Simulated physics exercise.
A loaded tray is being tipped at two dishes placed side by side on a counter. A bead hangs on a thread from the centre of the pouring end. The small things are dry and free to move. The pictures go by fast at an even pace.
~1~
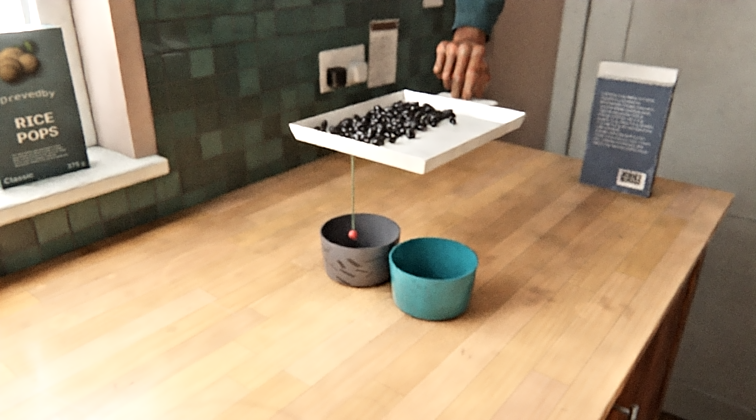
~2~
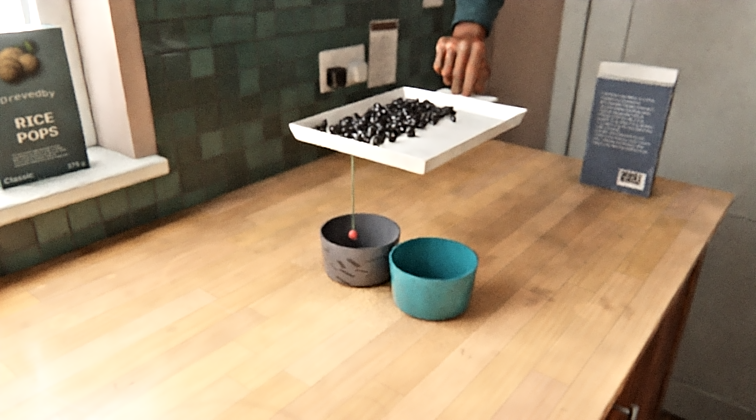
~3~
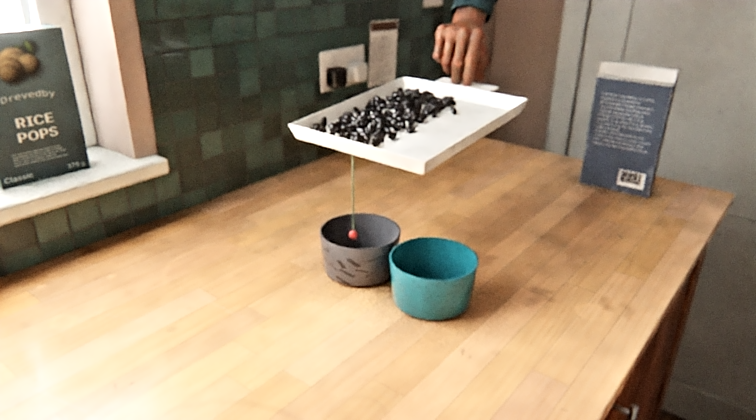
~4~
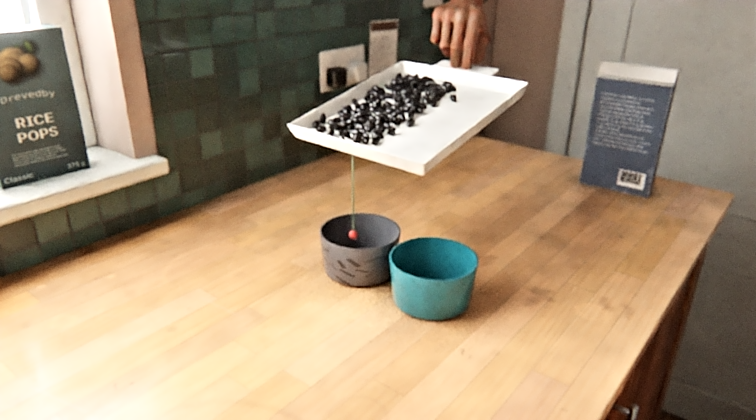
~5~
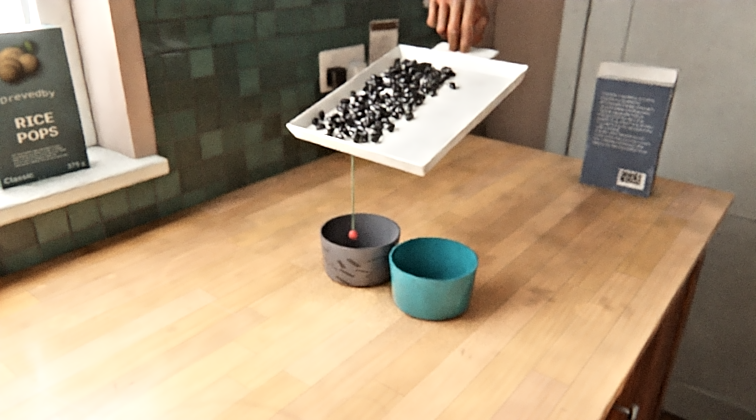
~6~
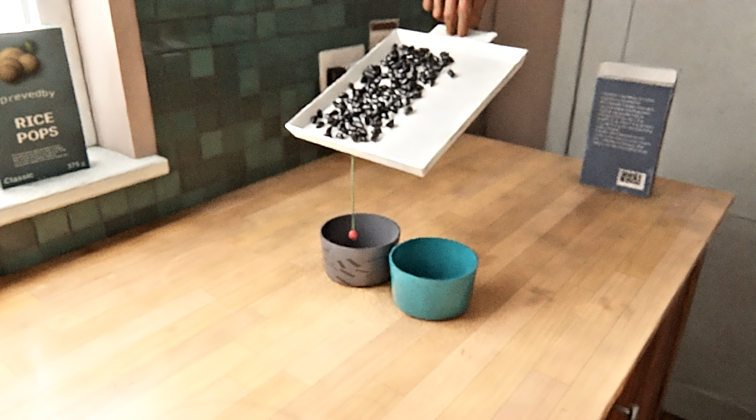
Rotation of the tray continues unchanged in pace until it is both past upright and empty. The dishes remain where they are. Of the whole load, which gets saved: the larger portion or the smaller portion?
Turns out most of it gets away in the end.
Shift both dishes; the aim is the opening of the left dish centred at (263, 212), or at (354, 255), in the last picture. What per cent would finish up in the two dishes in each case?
In order: 10 percent and 50 percent.
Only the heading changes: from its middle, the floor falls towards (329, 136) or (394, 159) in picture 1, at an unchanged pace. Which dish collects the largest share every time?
The left-side dish first and The right-side dish second.
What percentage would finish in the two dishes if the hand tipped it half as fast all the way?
Roughly 0 percent, give or take.
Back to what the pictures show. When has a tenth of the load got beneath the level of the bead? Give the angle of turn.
Near 85 degrees.
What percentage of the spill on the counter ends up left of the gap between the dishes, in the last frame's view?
90 %, near enough.
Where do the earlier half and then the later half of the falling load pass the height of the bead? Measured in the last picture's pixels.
Around (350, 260) first; around (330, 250) second.
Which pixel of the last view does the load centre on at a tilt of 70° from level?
Roughly at (350, 131).
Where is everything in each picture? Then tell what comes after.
In the first frame, corners of the pouring end near (296, 124) and (424, 157), level; middle of the load near (389, 121), black beans; left dish near (334, 261); right dish near (408, 293); bead on its thread near (353, 235).
In the second frame, corners of the pouring end near (296, 124) and (423, 158), level; middle of the load near (389, 119).
In the third frame, corners of the pouring end near (295, 124) and (423, 159), tipped barely, level across its low end; middle of the load near (388, 113).
In the fourth frame, corners of the pouring end near (294, 124) and (422, 160), tipped a little, level across its low end; middle of the load near (388, 104).
In the fifth frame, corners of the pouring end near (293, 124) and (421, 162), tipped clearly, level across its low end; middle of the load near (386, 96).
In the sixth frame, corners of the pouring end near (292, 124) and (420, 163), tipped clearly, level across its low end; middle of the load near (384, 87); left dish near (334, 261); right dish near (408, 293).
Shortly afterwards, tray tipped steeply; all but a few on the tray; only a few in the air.
Next, tray tipped past a quarter turn; a little on the tray; near two thirds outside both; near a third in the air.
Some moments later, tray tipped past a quarter turn; only a few in the left dish; all but a few outside both.
In the end, tray tipped past a quarter turn; none at all in the right dish; only a few in the left dish; all but a few outside both.
